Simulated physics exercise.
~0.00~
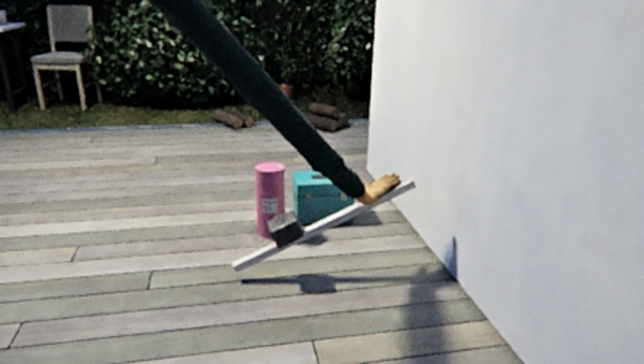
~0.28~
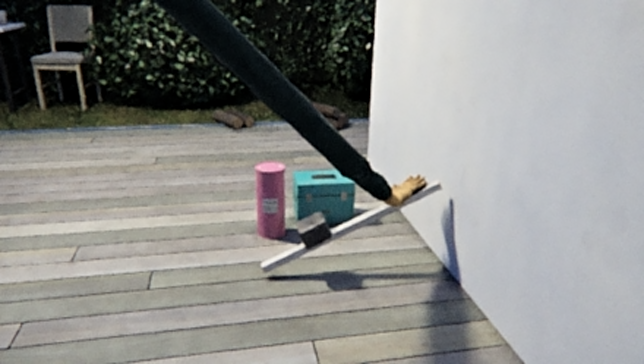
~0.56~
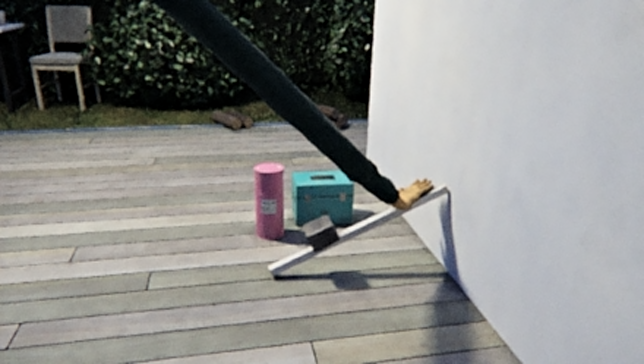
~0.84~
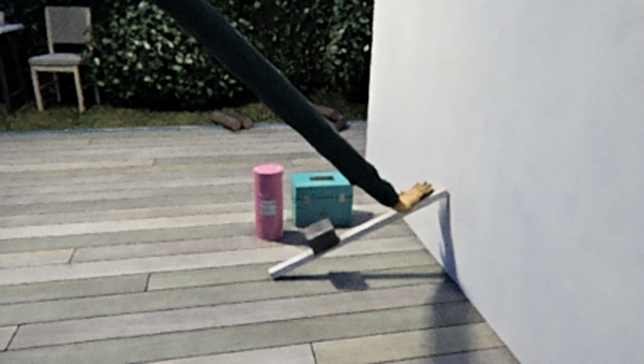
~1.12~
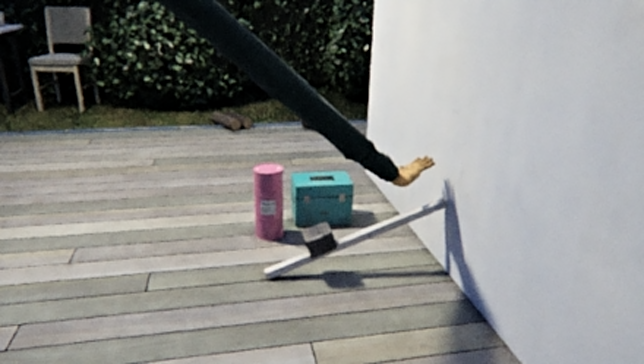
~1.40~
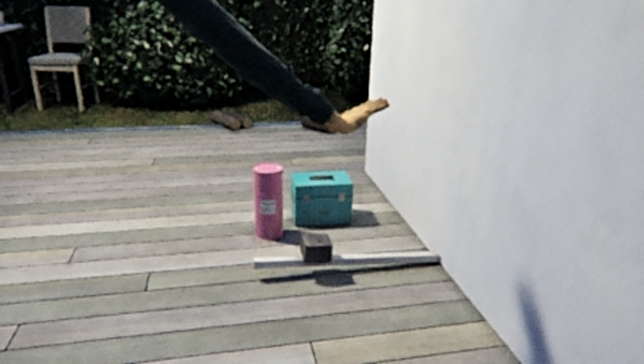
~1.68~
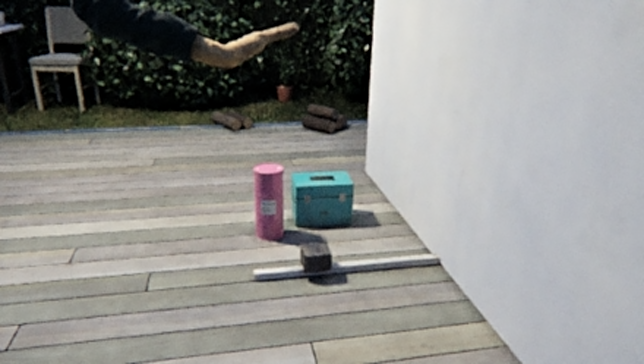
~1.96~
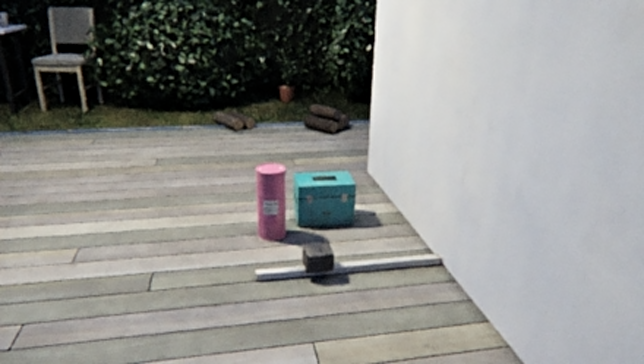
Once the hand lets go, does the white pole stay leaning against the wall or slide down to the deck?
The white pole slides down the wall and ends up lying on the deck.
